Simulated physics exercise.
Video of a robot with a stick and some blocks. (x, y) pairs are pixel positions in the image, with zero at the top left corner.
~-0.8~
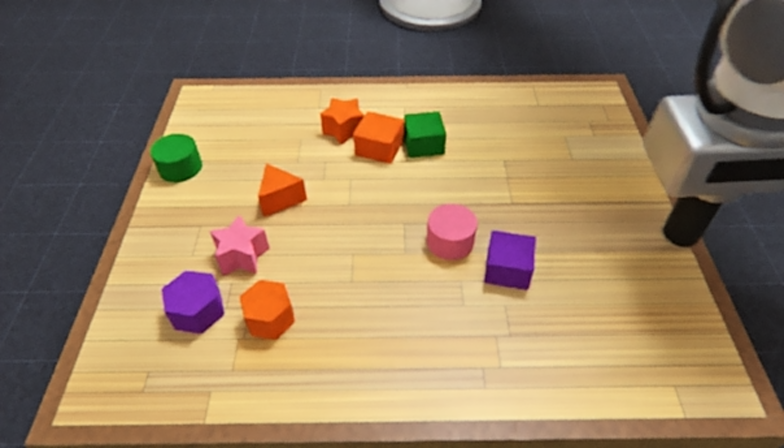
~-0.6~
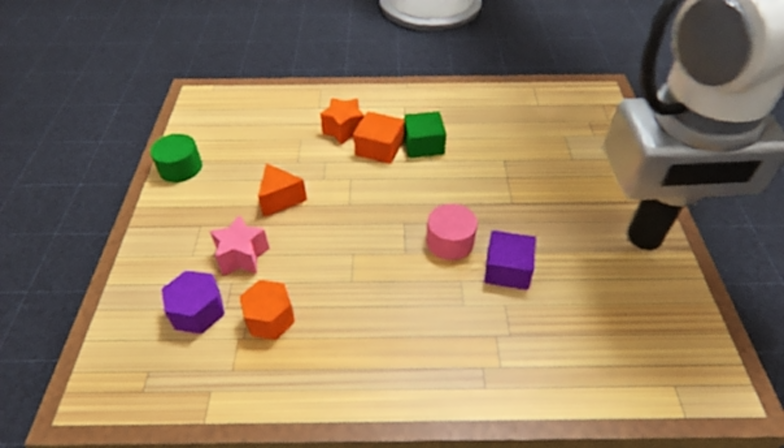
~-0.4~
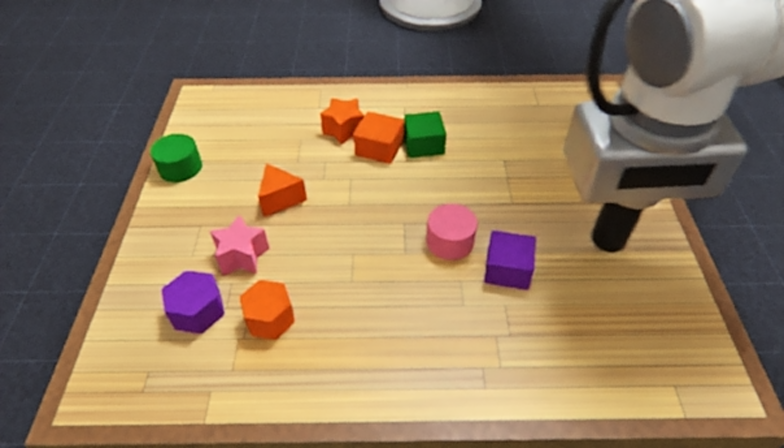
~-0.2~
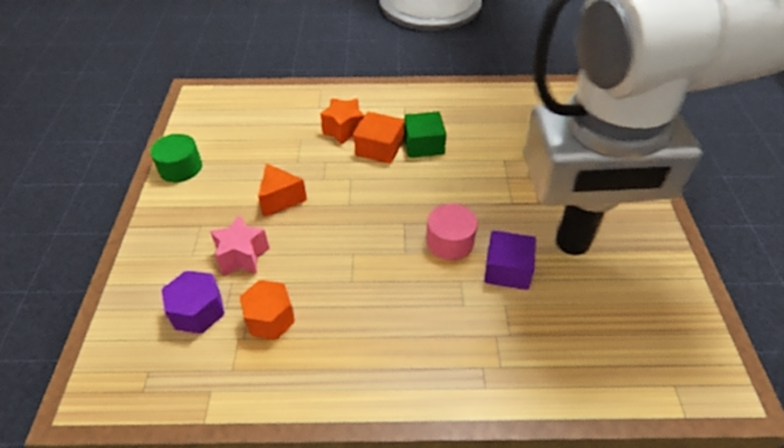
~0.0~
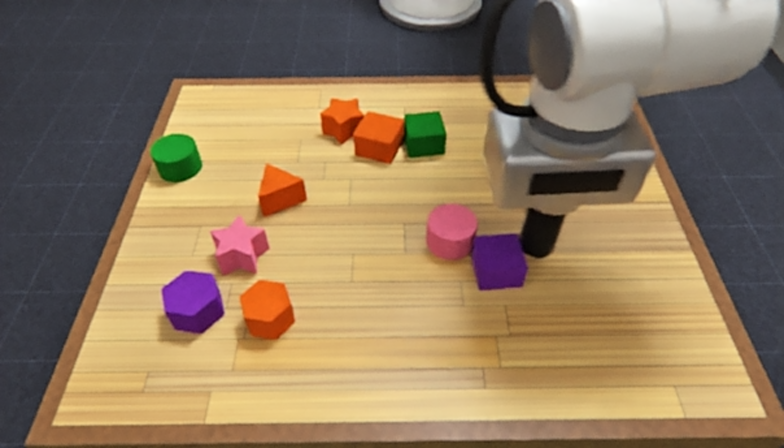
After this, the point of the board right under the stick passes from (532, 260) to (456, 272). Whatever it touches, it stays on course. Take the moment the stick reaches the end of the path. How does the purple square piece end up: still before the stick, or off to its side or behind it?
The block stays ahead.
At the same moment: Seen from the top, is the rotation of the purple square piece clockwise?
No, it doesn't check out.
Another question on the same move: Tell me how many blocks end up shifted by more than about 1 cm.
Moved: Just one.
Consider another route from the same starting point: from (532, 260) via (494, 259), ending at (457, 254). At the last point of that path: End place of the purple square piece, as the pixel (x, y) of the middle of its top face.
The purple square piece ends near (451, 266).
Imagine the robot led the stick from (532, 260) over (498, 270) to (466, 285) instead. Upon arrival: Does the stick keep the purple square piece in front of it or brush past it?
Once the path is finished, the purple square piece still sits ahead of the stick.
On the path given first. Halfway along, stick at (496, 253); purple square piece at (465, 264), turned 25° anticlockwise.
At the end, stick at (458, 259); pink circle at (449, 220); purple square piece at (433, 278), turned 50° anticlockwise.
